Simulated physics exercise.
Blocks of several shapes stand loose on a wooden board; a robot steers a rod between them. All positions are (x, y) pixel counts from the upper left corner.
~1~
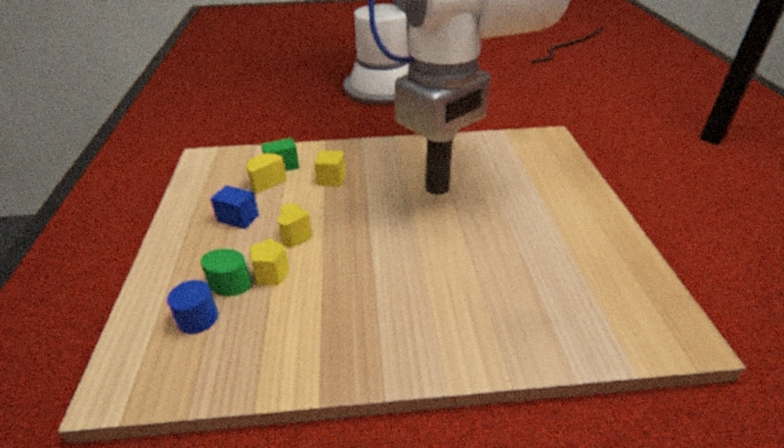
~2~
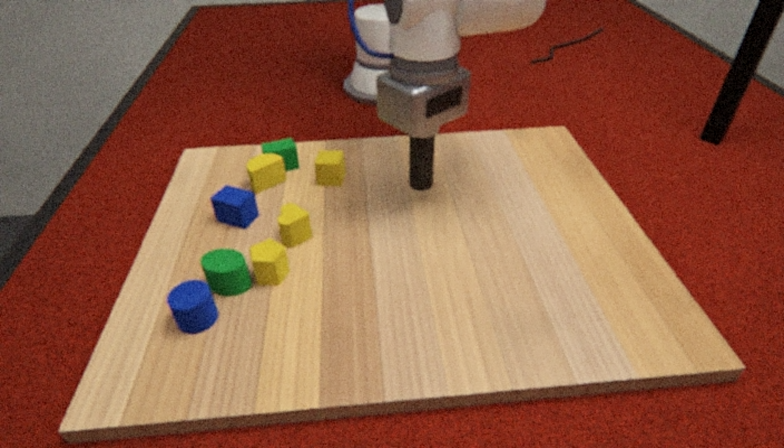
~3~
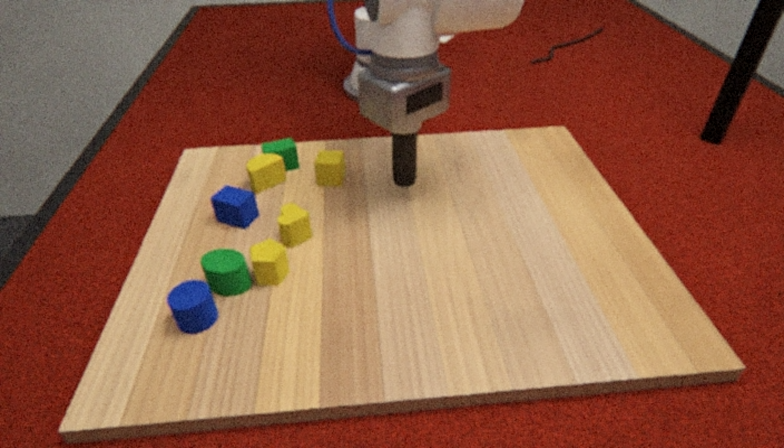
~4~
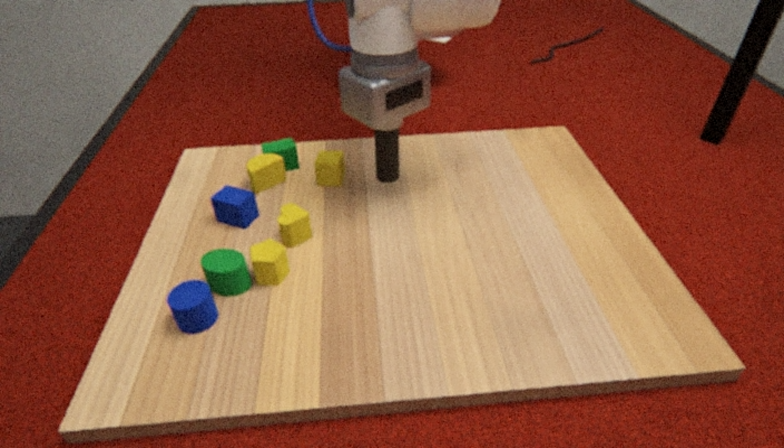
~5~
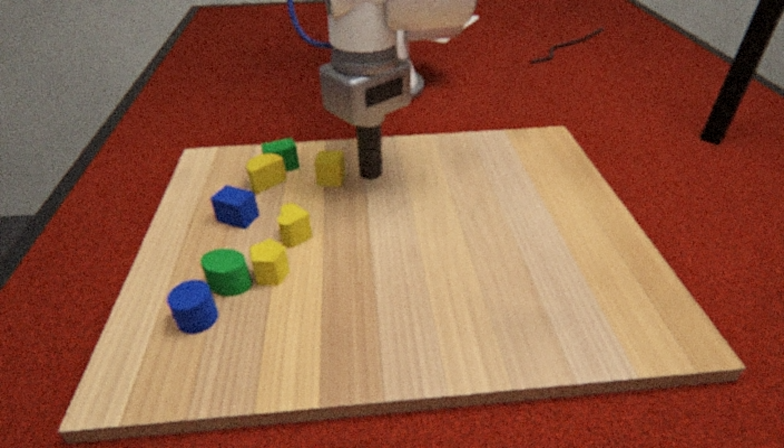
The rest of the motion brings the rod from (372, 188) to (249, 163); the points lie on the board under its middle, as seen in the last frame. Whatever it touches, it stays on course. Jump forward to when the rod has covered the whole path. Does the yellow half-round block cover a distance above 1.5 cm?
No, I don't think so.
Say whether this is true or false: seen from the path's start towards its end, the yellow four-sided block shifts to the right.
The claim holds.
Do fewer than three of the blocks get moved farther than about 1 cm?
I expect so.
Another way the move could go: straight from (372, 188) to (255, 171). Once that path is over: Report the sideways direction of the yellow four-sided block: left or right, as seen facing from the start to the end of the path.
Answer: Rightward.
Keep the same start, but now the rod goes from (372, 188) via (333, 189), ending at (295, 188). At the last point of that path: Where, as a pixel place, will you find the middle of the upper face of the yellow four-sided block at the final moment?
At roughly (312, 153).
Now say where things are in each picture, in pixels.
Rod's lower end at (437, 189); yellow half-round block at (262, 161); green rectangular block at (278, 145); yellow four-sided block at (329, 157), in the first picture.
Rod at (421, 185); blocks still, in the second picture.
Rod at (405, 181); blocks still, in the third picture.
Rod at (388, 177); blocks still, in the fourth picture.
Rod at (371, 174); yellow half-round block at (262, 161); green rectangular block at (278, 145); yellow four-sided block at (329, 157), in the fifth picture.
On the path given first. One third of the way, rod at (327, 165); yellow four-sided block at (307, 150), turned 20° clockwise.
Two thirds of the way, rod at (286, 156); green rectangular block at (255, 137), turned 80° anticlockwise; yellow four-sided block at (277, 137), turned 70° clockwise.
At the end, rod at (246, 150); yellow half-round block still; green rectangular block at (240, 132), turned 25° anticlockwise; yellow four-sided block at (273, 133), turned 95° clockwise.
